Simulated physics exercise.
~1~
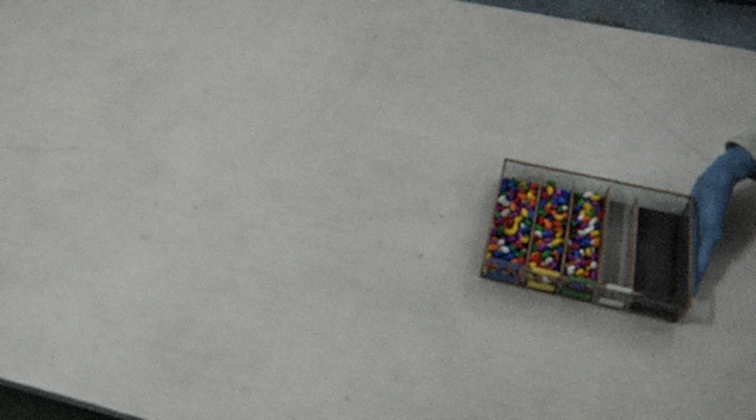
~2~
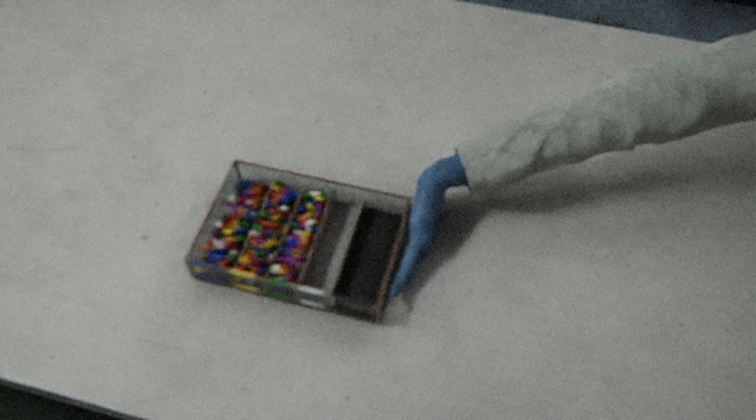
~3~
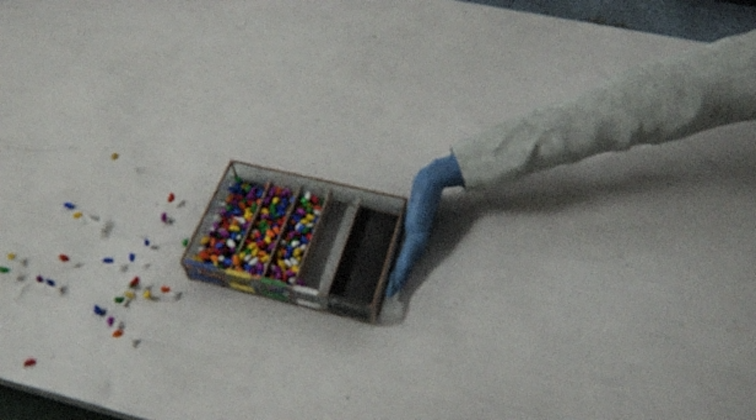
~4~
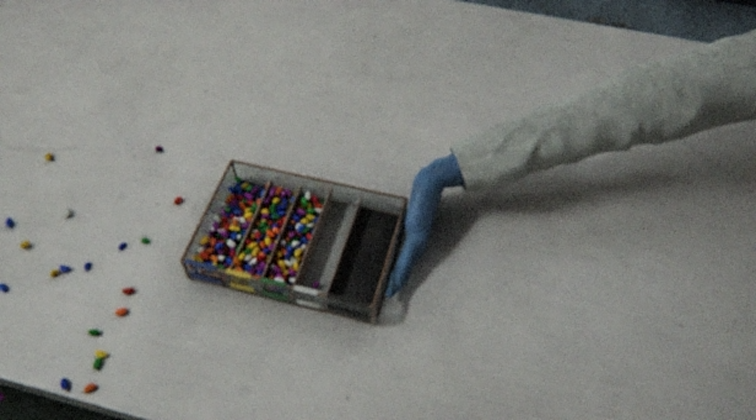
At first, a clear divided tray sits toward the right of a pale tabletop, its three left compartments filled with small colourful jelly beans while the compartments on the right look empty. A blue-gloved hand at its right end pushes it left, and a pale-sleeved arm comes into view behind it. The tray stops left of centre, and many beans spill over its left end and scatter across the table. The hand stays against the tray as the loose beans spread farther. It ends with most beans still inside and a scattering lying to the left.
